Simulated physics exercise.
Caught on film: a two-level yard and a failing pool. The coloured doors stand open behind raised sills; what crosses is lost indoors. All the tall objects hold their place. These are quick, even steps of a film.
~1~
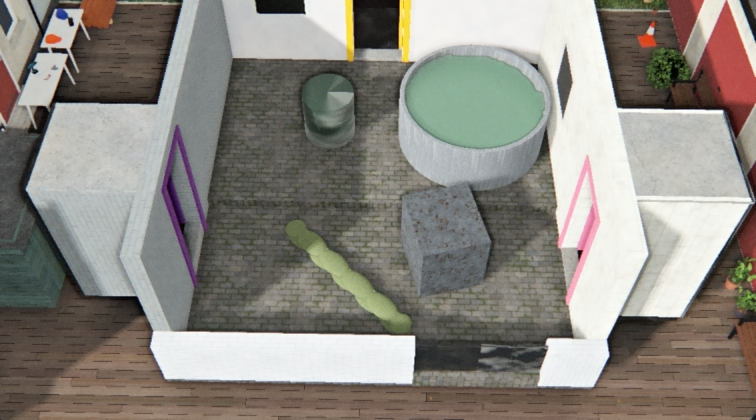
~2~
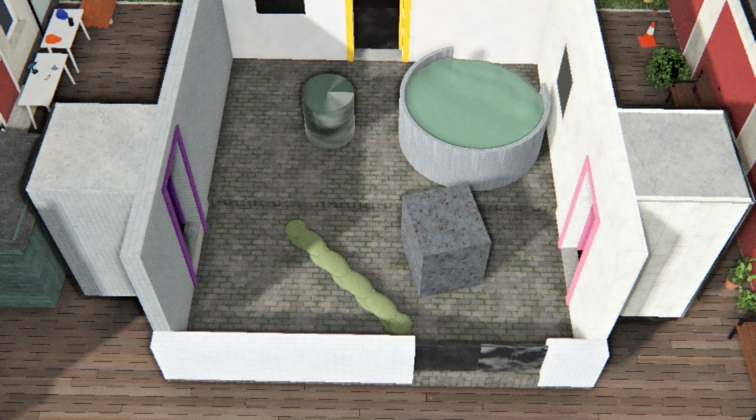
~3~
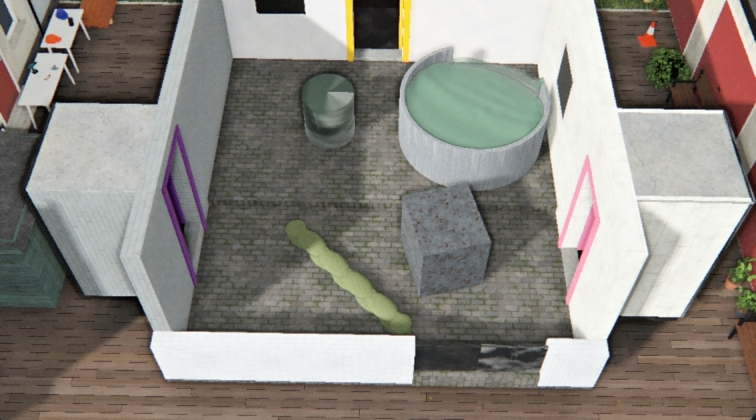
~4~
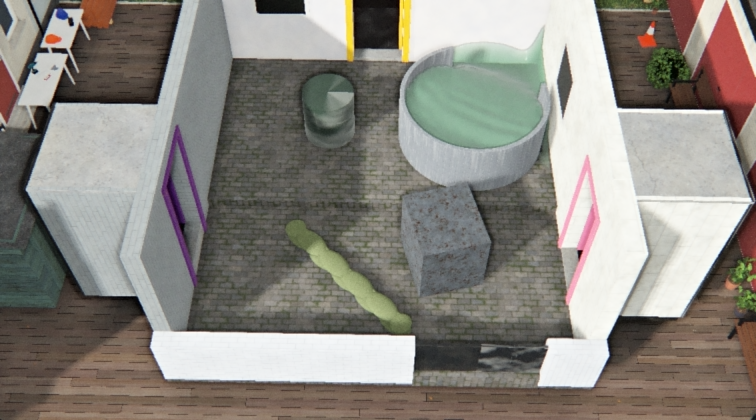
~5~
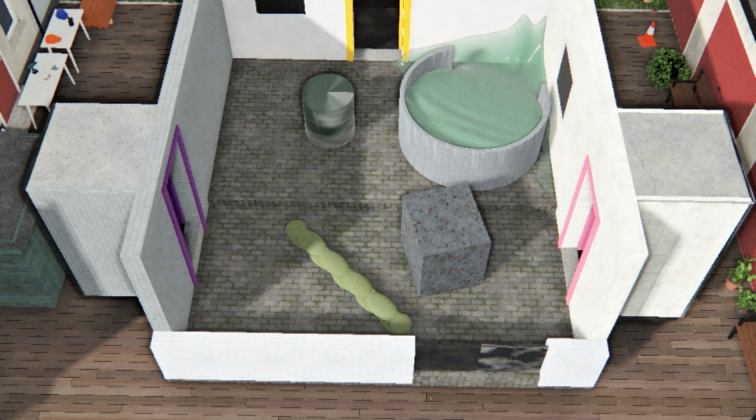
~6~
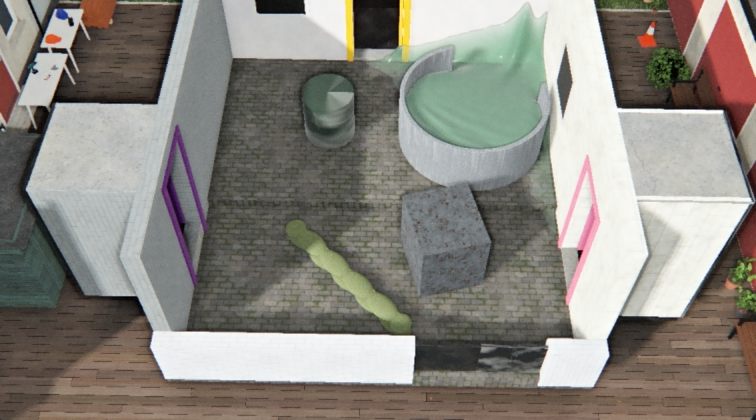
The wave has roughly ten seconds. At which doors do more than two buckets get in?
The pink door takes more than that; the yellow door takes more than that; the purple door stays under that.
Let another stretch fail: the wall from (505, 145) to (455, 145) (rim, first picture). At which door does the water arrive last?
Last comes the yellow one.
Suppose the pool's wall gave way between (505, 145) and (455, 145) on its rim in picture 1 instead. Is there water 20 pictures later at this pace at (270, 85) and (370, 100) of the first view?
As listed: Clear, clear.
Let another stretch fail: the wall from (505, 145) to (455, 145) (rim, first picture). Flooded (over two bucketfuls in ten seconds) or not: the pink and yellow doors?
Then: The pink one takes more, the yellow one lets less in.
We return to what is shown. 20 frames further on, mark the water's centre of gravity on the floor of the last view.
I would point to (433, 122).
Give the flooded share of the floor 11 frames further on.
Some 40 per cent.
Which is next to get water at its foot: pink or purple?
It is the one in pink.
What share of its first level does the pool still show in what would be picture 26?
Near 50 in a hundred.
A moment on, water covers 25 % of the floor; the pink door not reached, the yellow door under two buckets in, the purple door not reached.
Next, water covers 40 % of the floor; the pink door wet at the sill, nothing in, the yellow door under two buckets in, the purple door not reached.
Then, water covers 65 % of the floor; the pink door wet at the sill, nothing in, the yellow door over two buckets in, the purple door wet at the sill, nothing in.
Later, water covers 90 % of the floor; the pink door wet at the sill, nothing in, the yellow door over two buckets in, the purple door wet at the sill, nothing in.
In the end, water covers 90 % of the floor; the pink door over two buckets in, the yellow door over two buckets in, the purple door wet at the sill, nothing in.
